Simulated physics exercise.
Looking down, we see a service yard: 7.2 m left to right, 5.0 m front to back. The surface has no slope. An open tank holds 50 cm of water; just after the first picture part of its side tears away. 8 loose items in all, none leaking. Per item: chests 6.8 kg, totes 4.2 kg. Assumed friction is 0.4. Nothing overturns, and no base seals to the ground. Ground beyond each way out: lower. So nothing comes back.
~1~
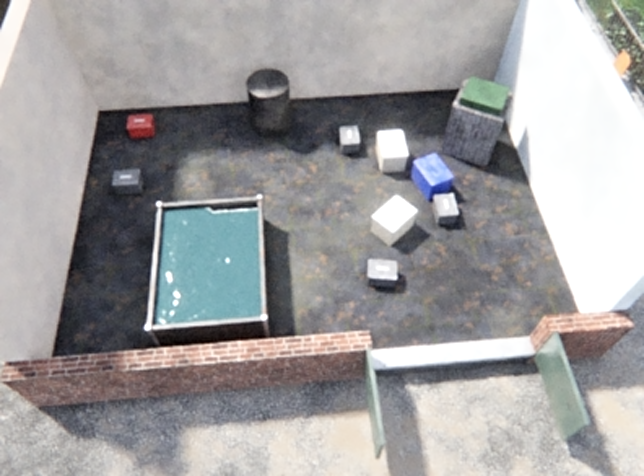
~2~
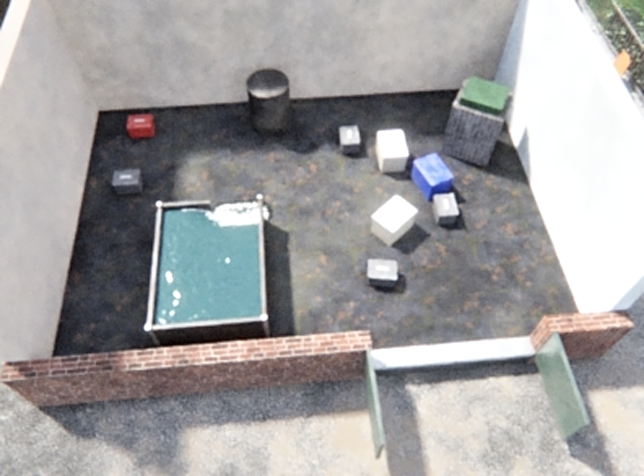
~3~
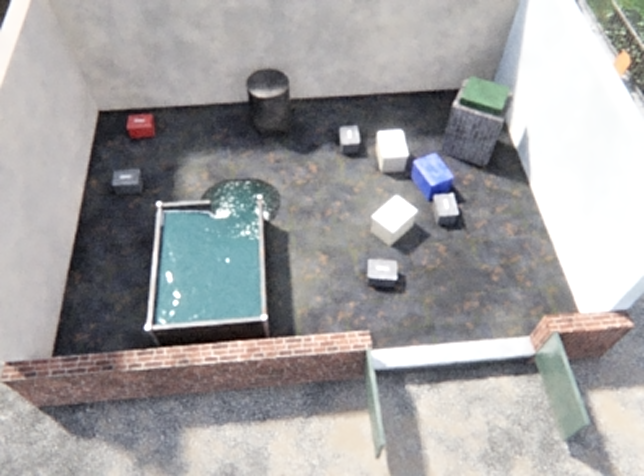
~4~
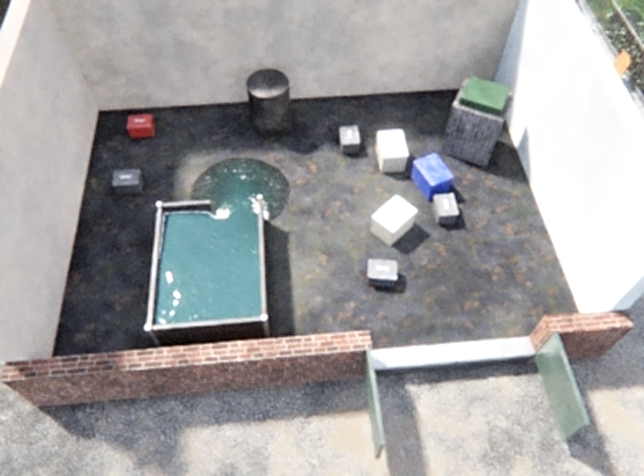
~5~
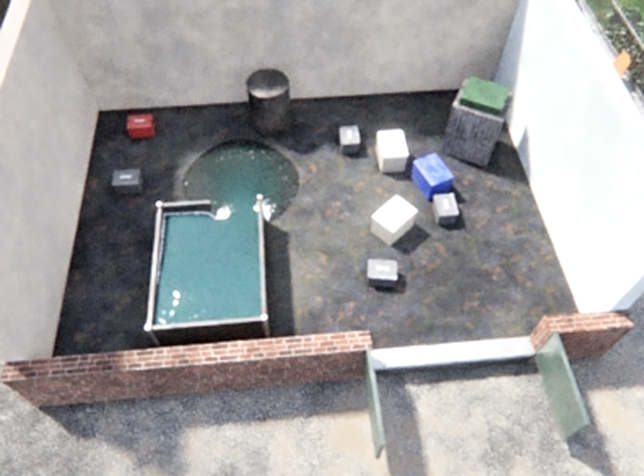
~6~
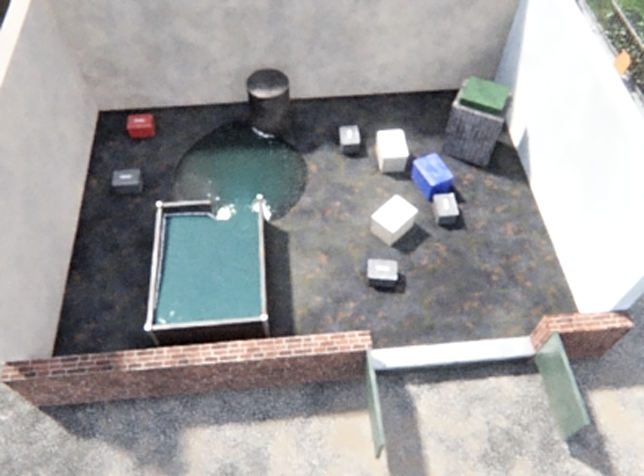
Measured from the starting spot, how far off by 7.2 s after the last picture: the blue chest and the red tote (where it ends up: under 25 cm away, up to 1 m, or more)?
First the blue chest: It barely budges. Then the red tote: It gets moved a long way.
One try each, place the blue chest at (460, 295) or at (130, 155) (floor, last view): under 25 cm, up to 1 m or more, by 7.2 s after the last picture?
Well, the first time it keeps still, and the second time it covers a big distance.
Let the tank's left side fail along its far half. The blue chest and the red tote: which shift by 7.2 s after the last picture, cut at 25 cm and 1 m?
The blue chest hardly moves, the red tote is swept away.
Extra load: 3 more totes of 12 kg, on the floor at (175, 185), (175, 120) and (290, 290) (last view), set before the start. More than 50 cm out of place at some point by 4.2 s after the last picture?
In that order: Less, over, short of it.
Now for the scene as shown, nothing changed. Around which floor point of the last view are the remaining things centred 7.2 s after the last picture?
That lands at roughly (345, 225).
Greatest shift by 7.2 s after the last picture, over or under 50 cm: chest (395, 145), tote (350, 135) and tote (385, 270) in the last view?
Within the limit, then beyond the limit, then within the limit.
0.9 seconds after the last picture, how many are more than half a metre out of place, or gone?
The number comes to 0.
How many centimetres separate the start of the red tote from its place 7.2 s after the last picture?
Around 400 cm from where it started.
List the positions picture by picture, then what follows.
The first frame shows the blue chest at (434, 169) rests on the ground; the red tote at (139, 121) rests on the ground; 2.7 m2 under water; 0 of 8 have shifted.
The second frame shows the blue chest at (434, 169), on the bottom; the red tote at (139, 121), on the bottom; water covers 3.1 m2; 0 of 8 have shifted.
The third frame shows the blue chest at (434, 169) rests on the ground; the red tote at (139, 121) rests on the ground; water covers 3.6 m2; 0 of 8 have shifted.
The fourth frame shows the blue chest at (434, 169), on the bottom; the red tote at (139, 121), on the bottom; 4.3 m2 under water; 0 of 8 have shifted.
The fifth frame shows the blue chest at (434, 169) rests on the ground; the red tote at (139, 121), on the bottom; 5.2 m2 under water; 0 of 8 have shifted.
The sixth frame shows the blue chest at (434, 169), on the bottom; the red tote at (139, 121) rests on the ground; 6.1 m2 under water; 0 of 8 have shifted.
Then, 0.9 s after the last picture the blue chest is near (434, 169), 0.0 m from its start, aground; the red tote is near (139, 121), 0.0 m from its start, aground; 0 of 8 are out; 0 afloat.
Then, 2.8 s after the last picture the blue chest is near (434, 169), 0.0 m from its start, aground; the red tote is near (97, 149), 0.9 m from its start, afloat; 0 of 8 are out; 1 afloat.
Then, 4.8 s after the last picture the blue chest is near (434, 169), 0.0 m from its start, aground; the red tote is near (98, 296), 3.4 m from its start, aground; 0 of 8 are out; 0 afloat.
Then, 7.2 s after the last picture the blue chest is near (434, 172), 0.1 m from its start, aground; the red tote is near (94, 348), 4.2 m from its start, afloat; 0 of 8 are out; 2 afloat.
